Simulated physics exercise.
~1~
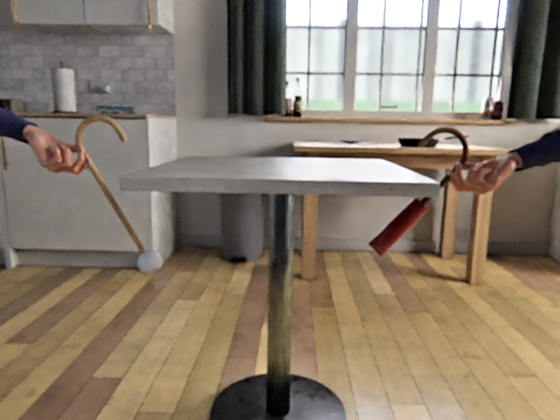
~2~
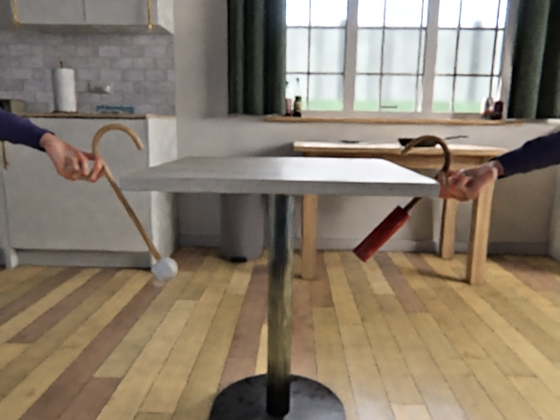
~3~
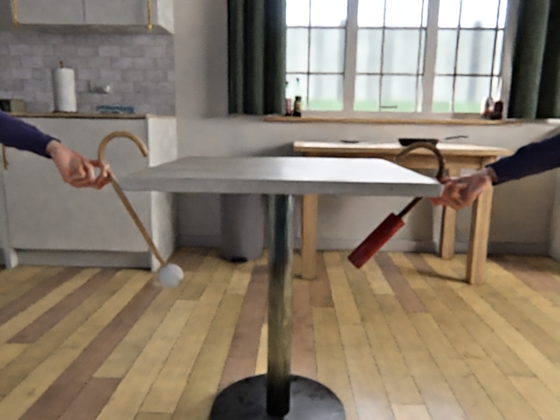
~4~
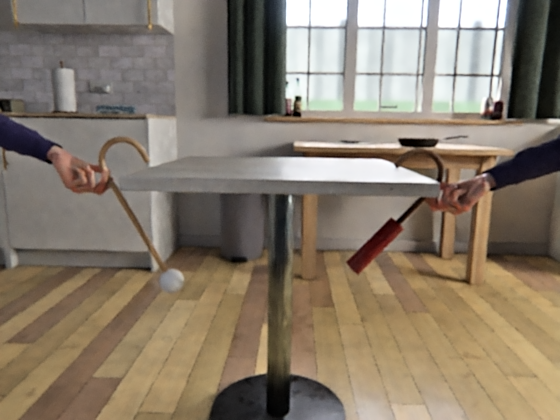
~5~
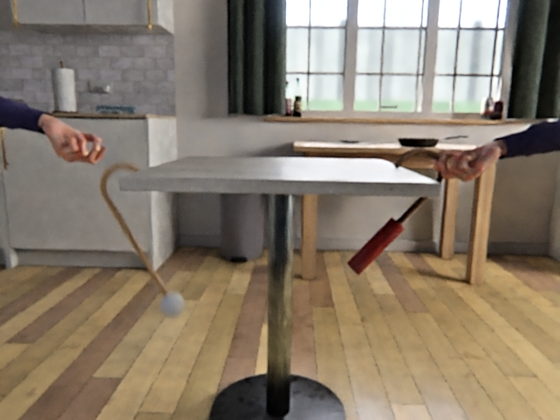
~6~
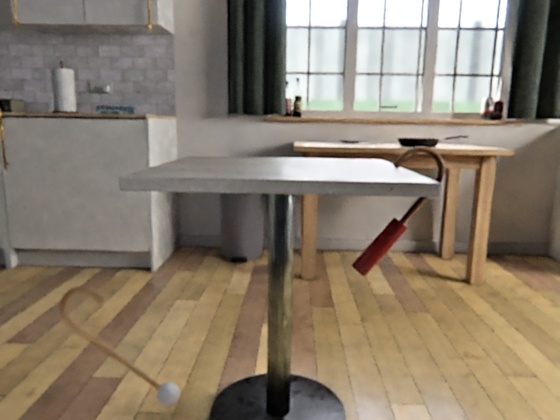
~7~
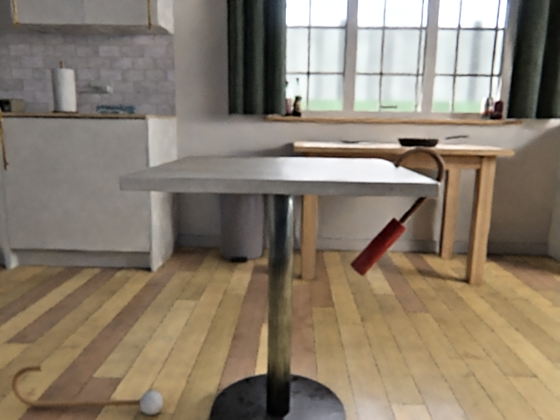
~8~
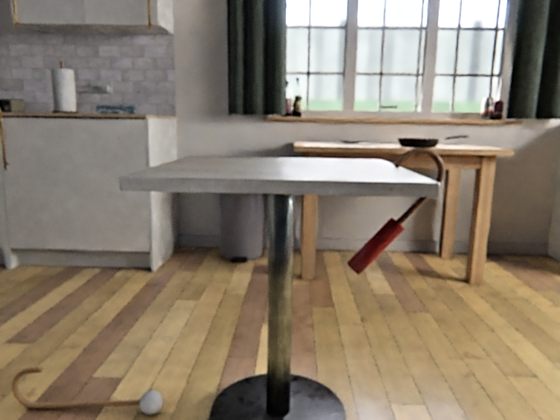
We see two hands bring a white-ended hooked stick and a red umbrella to opposite edges of a grey table and let go. The pale hooked stick on the left drops to the wooden floor and lies there, while the umbrella stays hanging on the right.
